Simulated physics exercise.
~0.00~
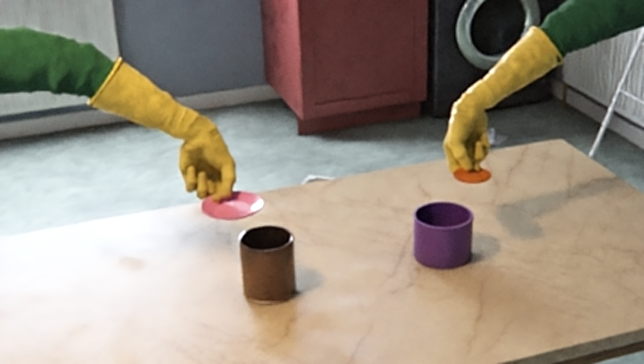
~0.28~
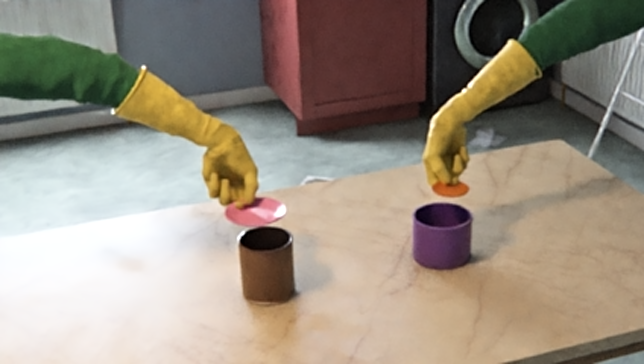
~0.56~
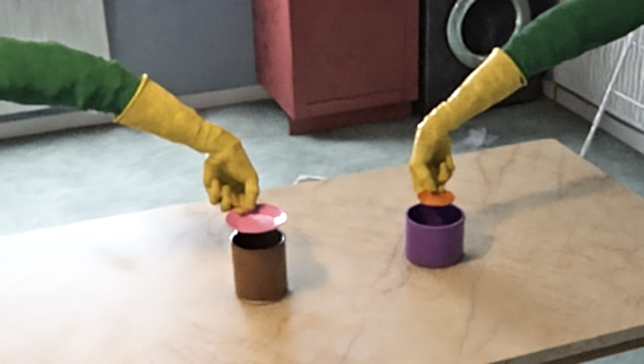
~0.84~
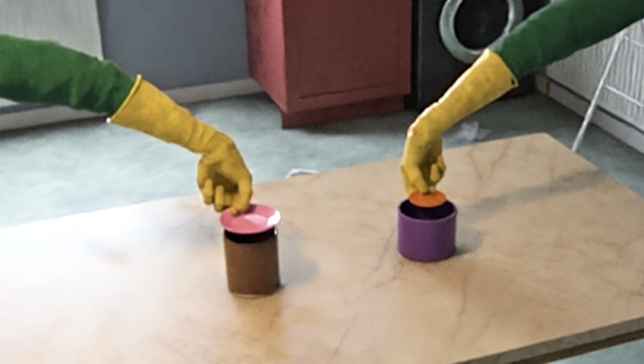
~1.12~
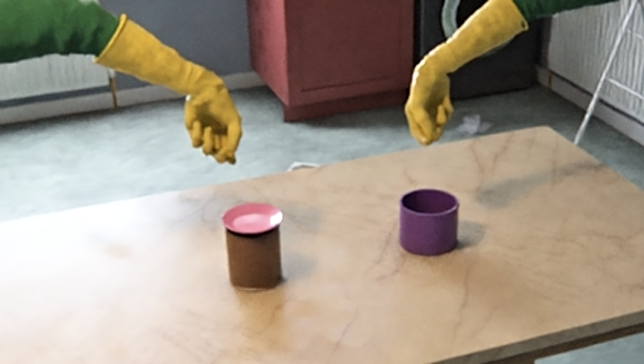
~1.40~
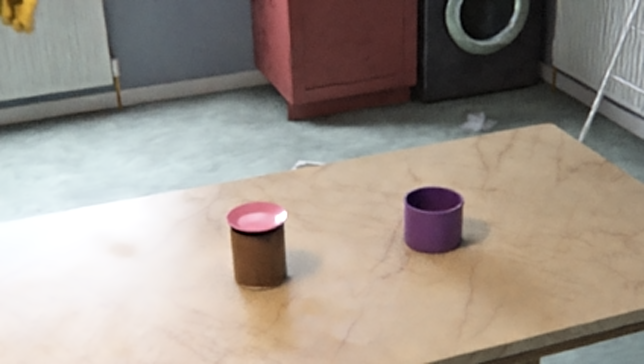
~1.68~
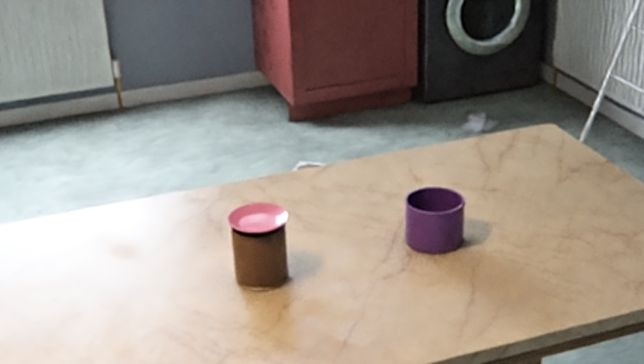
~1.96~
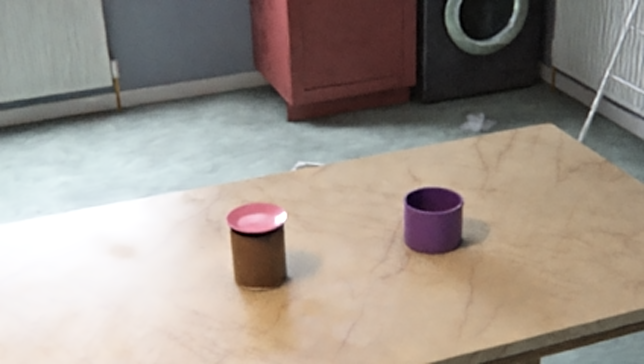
On a table, gloved hands release two discs; pink covers the brown container, orange drops inside purple.
